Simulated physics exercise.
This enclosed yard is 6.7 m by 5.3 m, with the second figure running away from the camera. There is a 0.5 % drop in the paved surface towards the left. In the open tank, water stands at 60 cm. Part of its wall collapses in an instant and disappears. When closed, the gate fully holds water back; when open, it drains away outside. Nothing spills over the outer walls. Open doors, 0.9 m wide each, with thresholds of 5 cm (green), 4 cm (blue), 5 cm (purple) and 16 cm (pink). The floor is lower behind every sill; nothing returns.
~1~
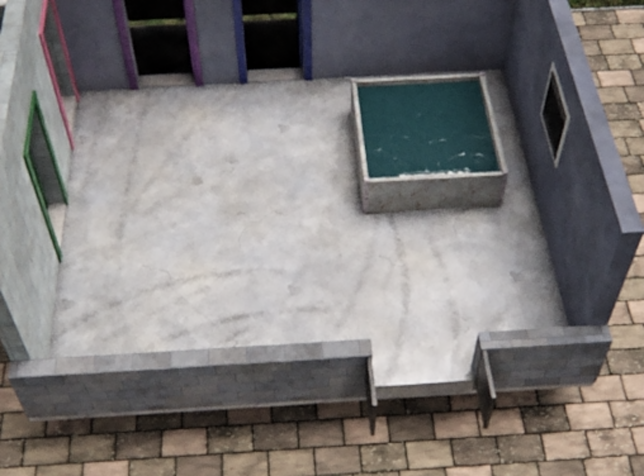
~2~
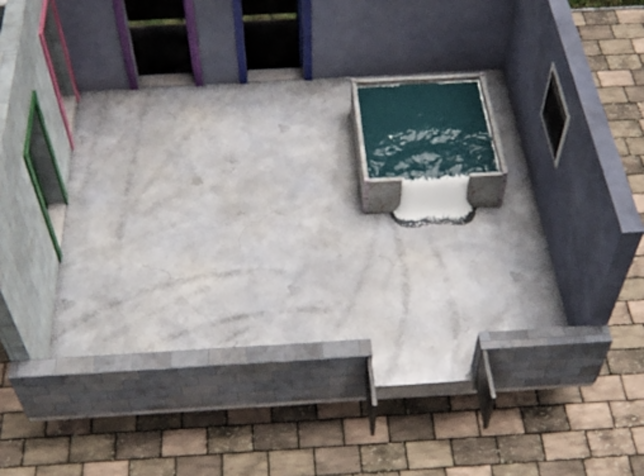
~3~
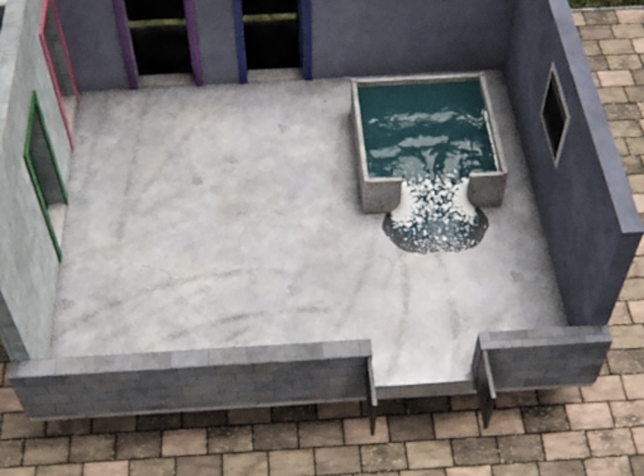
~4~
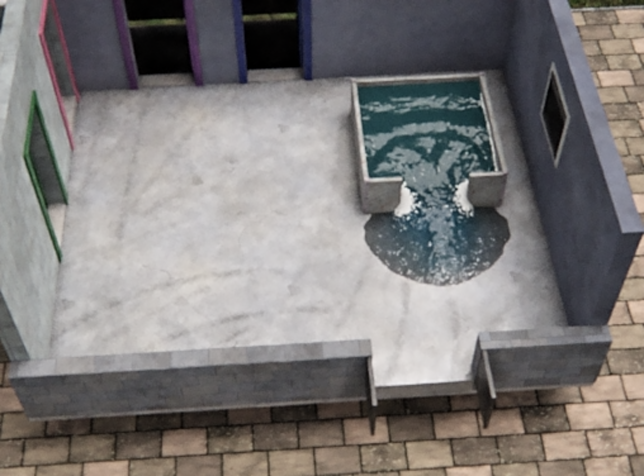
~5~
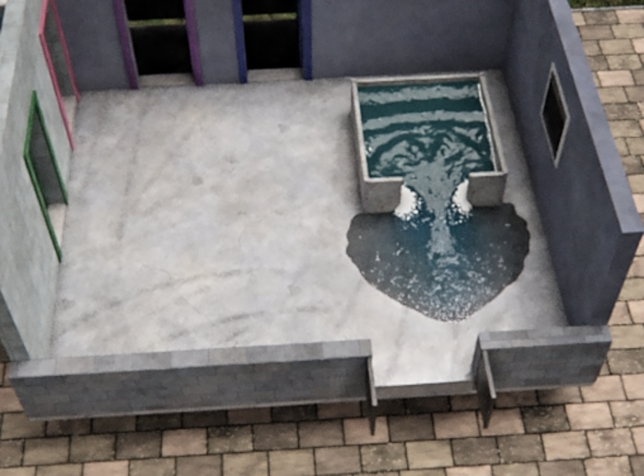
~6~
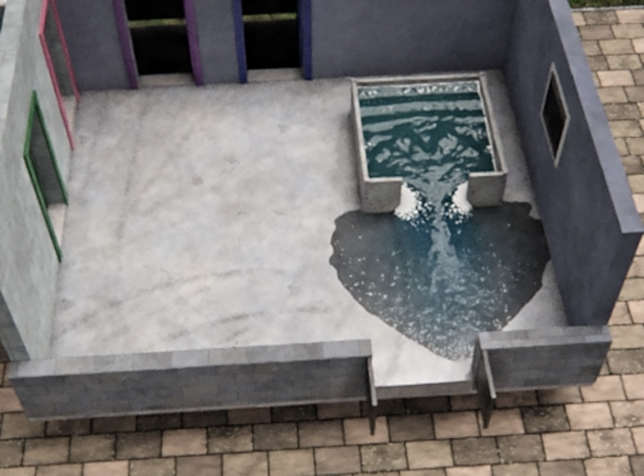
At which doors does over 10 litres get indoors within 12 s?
In the end at the green door the inflow will be within bounds; at the blue door the inflow will be within bounds; at the purple door the inflow will be within bounds; at the pink door the inflow will be within bounds.
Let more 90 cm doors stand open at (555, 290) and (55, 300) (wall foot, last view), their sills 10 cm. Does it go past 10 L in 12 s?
Well, the first is beyond the mark and the second is shy of the mark.
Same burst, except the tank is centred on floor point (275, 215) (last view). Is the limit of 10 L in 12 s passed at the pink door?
Then, at pink, it's within bounds.
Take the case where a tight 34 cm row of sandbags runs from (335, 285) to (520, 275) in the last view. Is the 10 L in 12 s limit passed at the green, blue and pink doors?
Against the limit, the green door goes beyond it, the blue door stays within it and the pink door stays within it.
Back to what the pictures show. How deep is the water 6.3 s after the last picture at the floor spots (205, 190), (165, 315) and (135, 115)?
Approximately 0, 2 and 0 centimetres, going through them in turn.
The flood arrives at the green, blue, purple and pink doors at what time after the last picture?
Green 3.8 s, blue 8.0 s, purple 8.0 s, pink 6.0 s.
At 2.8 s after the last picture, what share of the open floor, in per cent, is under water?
About 35 per cent.
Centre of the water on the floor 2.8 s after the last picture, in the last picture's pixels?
Balance point at about (417, 233).
Then, 0.7 s after the last picture water covers 25 % of the floor and is deepest (38 cm) near (575, 356); green door not reached, blue door not reached, purple door not reached, pink door not reached.
Then, 1.5 s after the last picture water covers 30 % of the floor and is deepest (30 cm) near (490, 362); green door not reached, blue door not reached, purple door not reached, pink door not reached.
Then, 2.8 s after the last picture water covers 35 % of the floor and is deepest (18 cm) near (379, 381); green door not reached, blue door not reached, purple door not reached, pink door not reached.
Then, 6.3 s after the last picture water covers 60 % of the floor and is deepest (11 cm) near (377, 369); green door 6 cm at the sill, 0 L in, blue door not reached, purple door not reached, pink door 2 cm at the sill, 0 L in.
Then, 11.3 s after the last picture water covers 85 % of the floor and is deepest (8 cm) near (78, 105); green door 4 cm at the sill, 1 L in, blue door 5 cm at the sill, 1 L in, purple door 5 cm at the sill, 1 L in, pink door 7 cm at the sill, 0 L in.
